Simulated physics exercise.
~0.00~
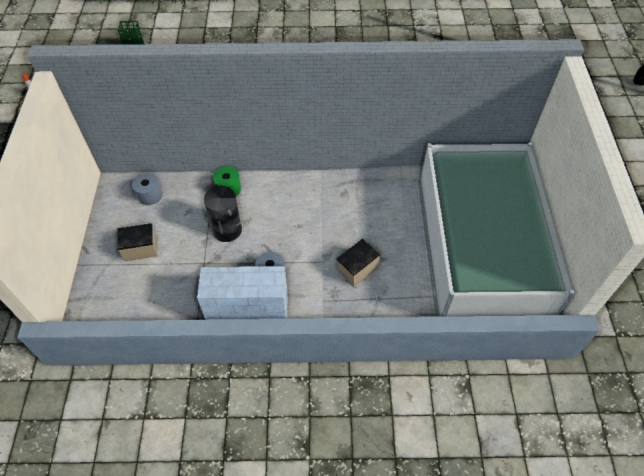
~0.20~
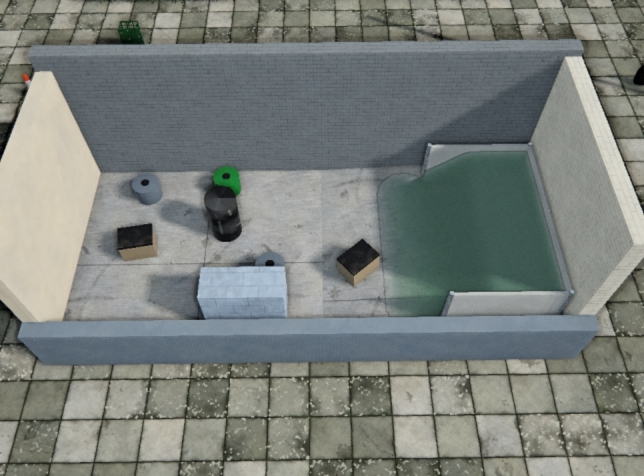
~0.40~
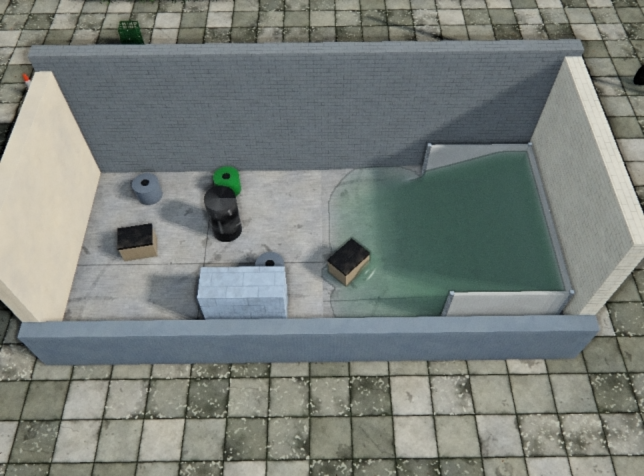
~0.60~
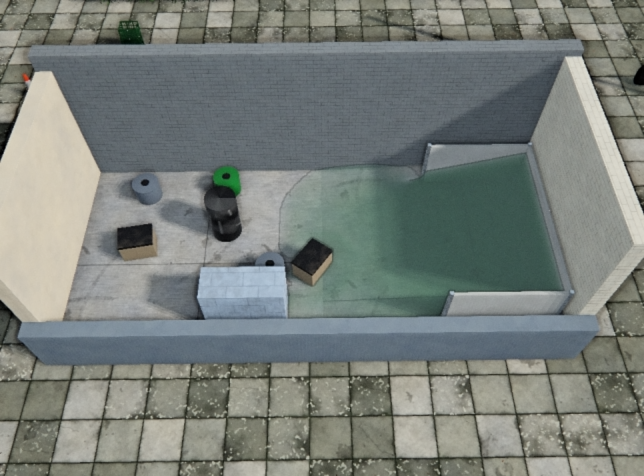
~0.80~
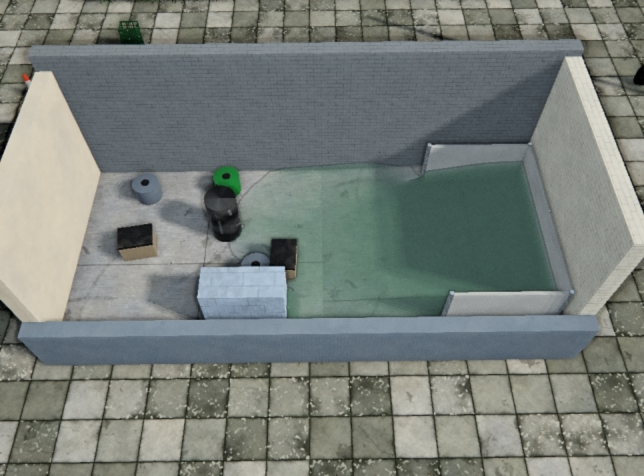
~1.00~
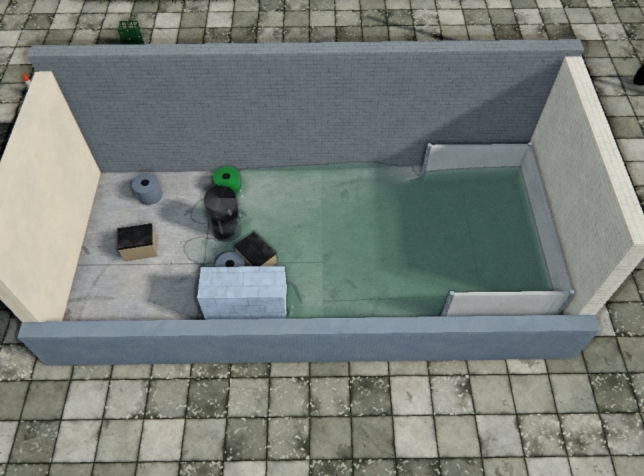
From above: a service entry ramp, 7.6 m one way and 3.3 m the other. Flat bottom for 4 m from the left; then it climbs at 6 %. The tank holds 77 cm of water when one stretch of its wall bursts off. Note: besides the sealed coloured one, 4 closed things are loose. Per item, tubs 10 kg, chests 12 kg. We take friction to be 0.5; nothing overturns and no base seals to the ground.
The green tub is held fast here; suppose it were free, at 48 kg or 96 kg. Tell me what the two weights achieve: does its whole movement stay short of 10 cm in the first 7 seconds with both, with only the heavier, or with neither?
Both picks fall short.
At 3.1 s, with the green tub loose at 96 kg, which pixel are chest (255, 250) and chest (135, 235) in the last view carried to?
Near (85, 222) and (104, 200).
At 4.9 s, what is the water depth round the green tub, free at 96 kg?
About 25 cm.
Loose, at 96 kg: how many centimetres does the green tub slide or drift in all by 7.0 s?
Close to 80 cm, all told.
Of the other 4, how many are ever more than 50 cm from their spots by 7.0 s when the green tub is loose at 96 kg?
My count gives 4.
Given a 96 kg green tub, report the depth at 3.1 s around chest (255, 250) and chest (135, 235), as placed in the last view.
37 and 32 cm.
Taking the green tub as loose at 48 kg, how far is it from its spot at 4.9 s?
Close to 150 centimetres.
After 1.4 s the green tub would be 11 cm from its start with 48 kg and 0 cm from its start with 96 kg; 19 cm of water round it then.
After 3.1 s the green tub would be 154 cm from its start with 48 kg and 74 cm from its start with 96 kg; 17 cm of water round it then.
After 4.9 s the green tub would be 153 cm from its start with 48 kg and 74 cm from its start with 96 kg; 25 cm of water round it then.
After 7.0 s the green tub would be 156 cm from its start with 48 kg and 74 cm from its start with 96 kg; 22 cm of water round it then.
